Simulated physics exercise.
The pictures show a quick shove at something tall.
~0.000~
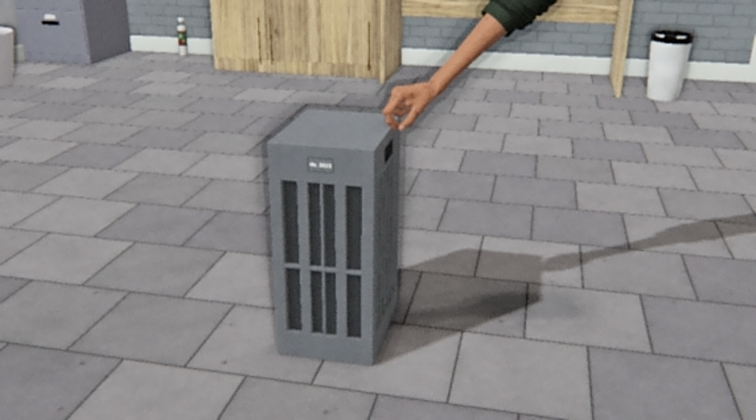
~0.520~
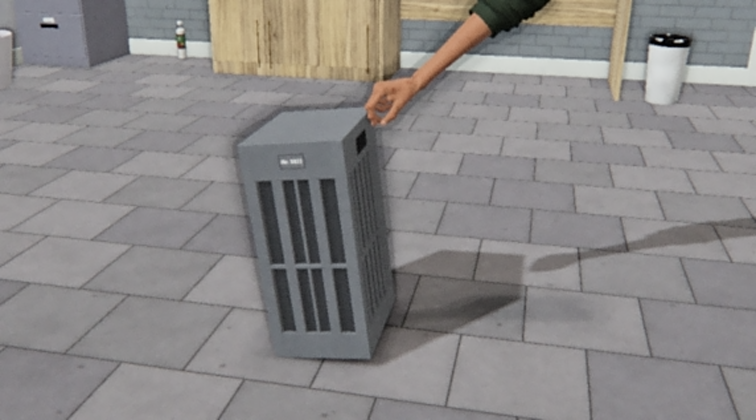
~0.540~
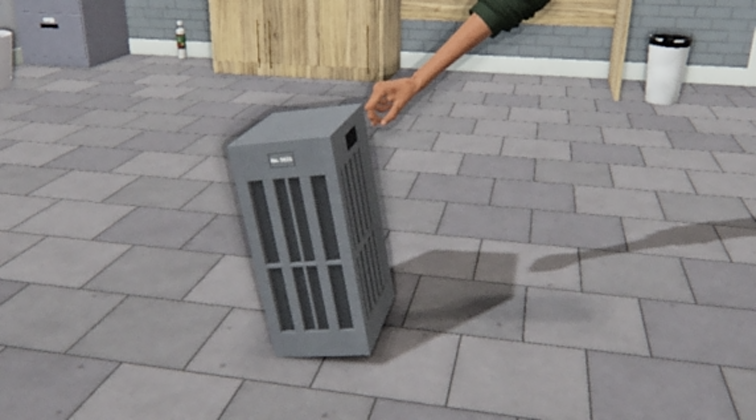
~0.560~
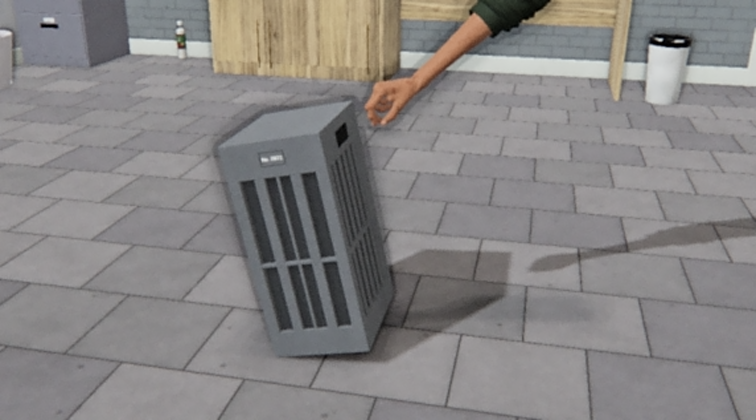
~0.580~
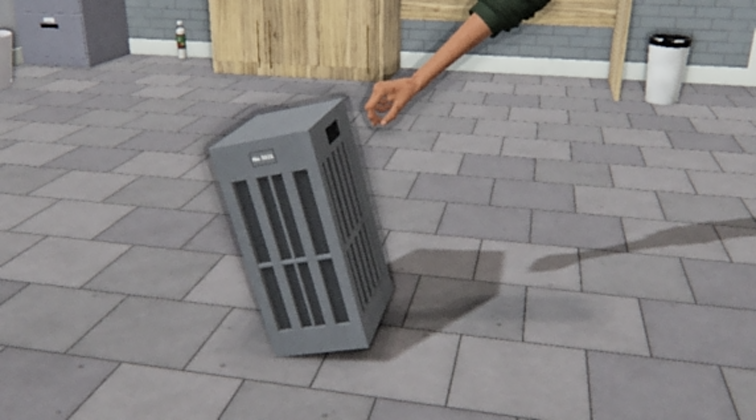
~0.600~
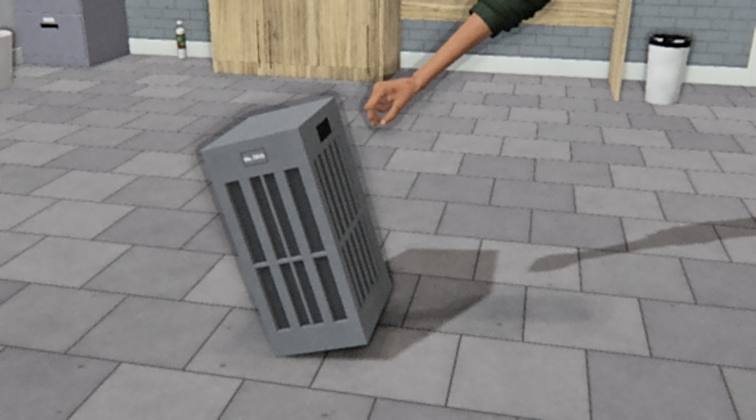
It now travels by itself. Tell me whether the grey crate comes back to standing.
The grey crate goes down on its side.
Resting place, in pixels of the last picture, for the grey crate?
Roughly at (191, 275).
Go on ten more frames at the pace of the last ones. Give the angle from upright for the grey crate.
About 40°.
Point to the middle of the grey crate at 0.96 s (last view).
Around (224, 239).
By 0.78 s, grey crate 35° off upright near (269, 223).
By 0.96 s, grey crate 62° off upright near (224, 239).
When it is over (1.5 s), the grey crate topples, near (191, 275).
